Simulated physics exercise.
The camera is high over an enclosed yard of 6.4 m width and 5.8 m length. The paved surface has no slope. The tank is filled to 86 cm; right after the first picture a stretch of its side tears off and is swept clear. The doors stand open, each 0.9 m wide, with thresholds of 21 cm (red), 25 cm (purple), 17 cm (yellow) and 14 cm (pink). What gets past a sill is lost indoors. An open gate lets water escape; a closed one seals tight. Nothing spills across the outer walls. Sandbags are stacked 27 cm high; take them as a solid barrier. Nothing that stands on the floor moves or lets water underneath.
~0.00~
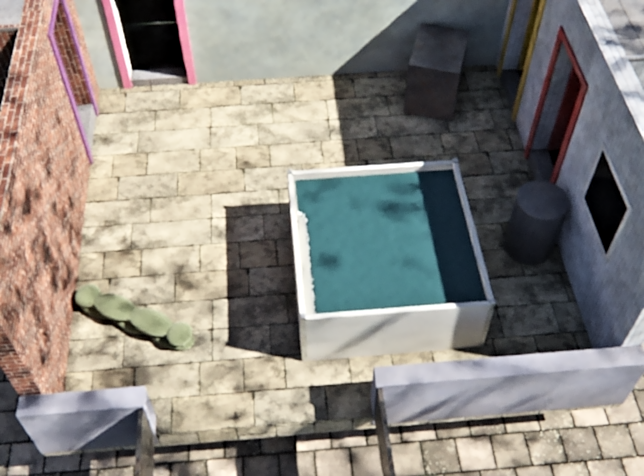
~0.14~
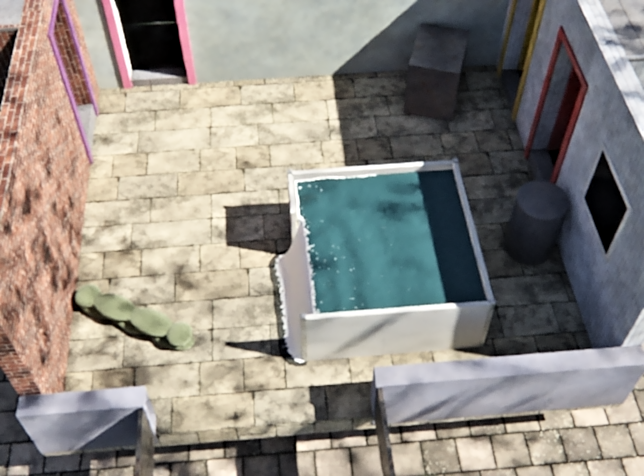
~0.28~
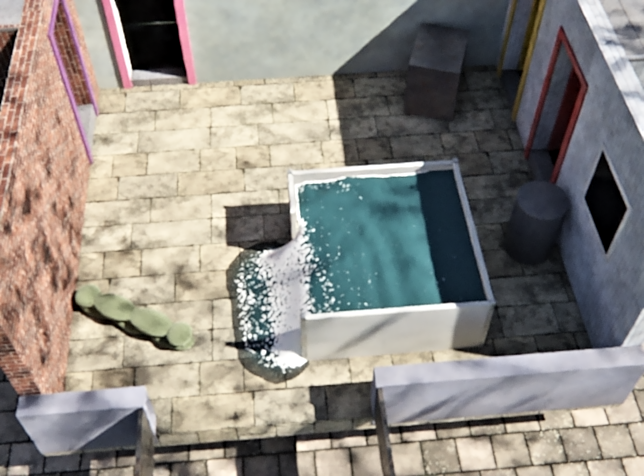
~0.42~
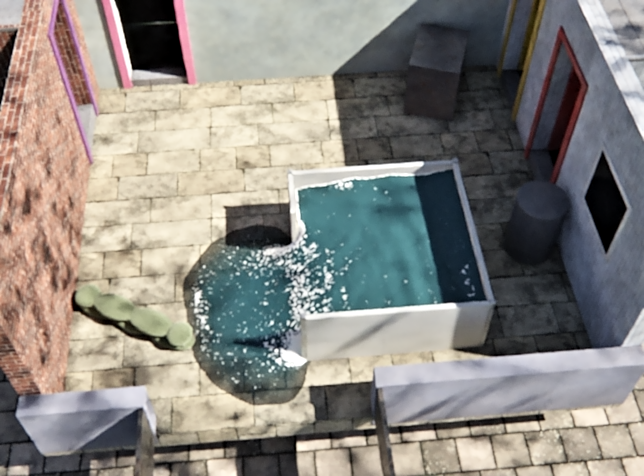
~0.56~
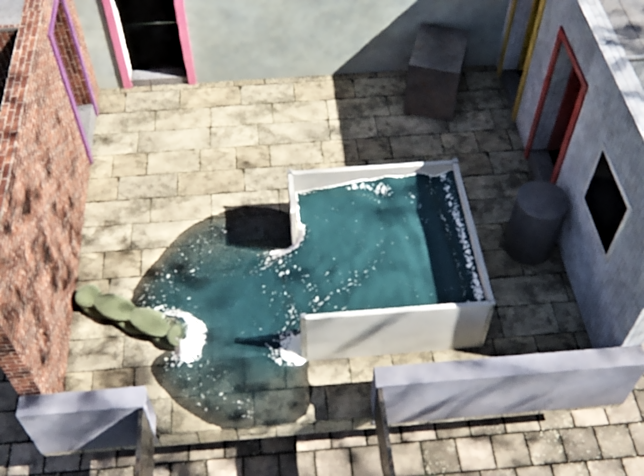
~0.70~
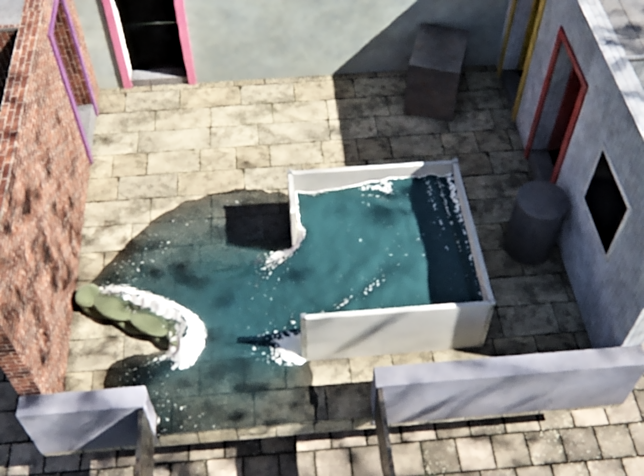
A white tank's left side gives way and water spreads across the paving, around green sandbags.
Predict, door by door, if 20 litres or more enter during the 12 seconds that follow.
The water let in: At the red door it stays under the limit; at the purple door it does not reach the limit; at the yellow door it does not reach the limit; at the pink door it exceeds the limit.
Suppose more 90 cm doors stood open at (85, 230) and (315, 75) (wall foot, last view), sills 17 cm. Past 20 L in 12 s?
In turn: Above, below.
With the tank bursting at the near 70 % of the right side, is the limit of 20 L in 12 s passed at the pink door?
Then: Pink not over.
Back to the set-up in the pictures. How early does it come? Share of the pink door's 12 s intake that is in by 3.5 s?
Some 45 per cent by then.
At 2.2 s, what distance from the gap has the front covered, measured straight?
About 5.2 m.
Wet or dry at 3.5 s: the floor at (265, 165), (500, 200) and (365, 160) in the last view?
In that order: Flooded, still dry, still dry.
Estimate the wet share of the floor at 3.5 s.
Some 50 per cent of it.
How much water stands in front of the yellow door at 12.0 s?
About 15.0 cm.
After 1.4 s water covers 30 % of the floor and is deepest (52 cm) near (61, 423); red door not reached, purple door not reached, yellow door not reached, pink door not reached.
After 2.2 s water covers 35 % of the floor and is deepest (48 cm) near (71, 342); red door not reached, purple door 12 cm at the sill, 0 L in, yellow door not reached, pink door 23 cm at the sill, 2 L in.
After 3.5 s water covers 50 % of the floor and is deepest (34 cm) near (100, 95); red door not reached, purple door 11 cm at the sill, 0 L in, yellow door not reached, pink door 31 cm at the sill, 103 L in.
After 7.0 s water covers 80 % of the floor and is deepest (20 cm) near (545, 226); red door 9 cm at the sill, 0 L in, purple door 14 cm at the sill, 0 L in, yellow door 3 cm at the sill, 0 L in, pink door 16 cm at the sill, 231 L in.
After 12.0 s water covers 95 % of the floor and is deepest (16 cm) near (503, 101); red door 11 cm at the sill, 0 L in, purple door 8 cm at the sill, 0 L in, yellow door 15 cm at the sill, 0 L in, pink door 7 cm at the sill, 234 L in.
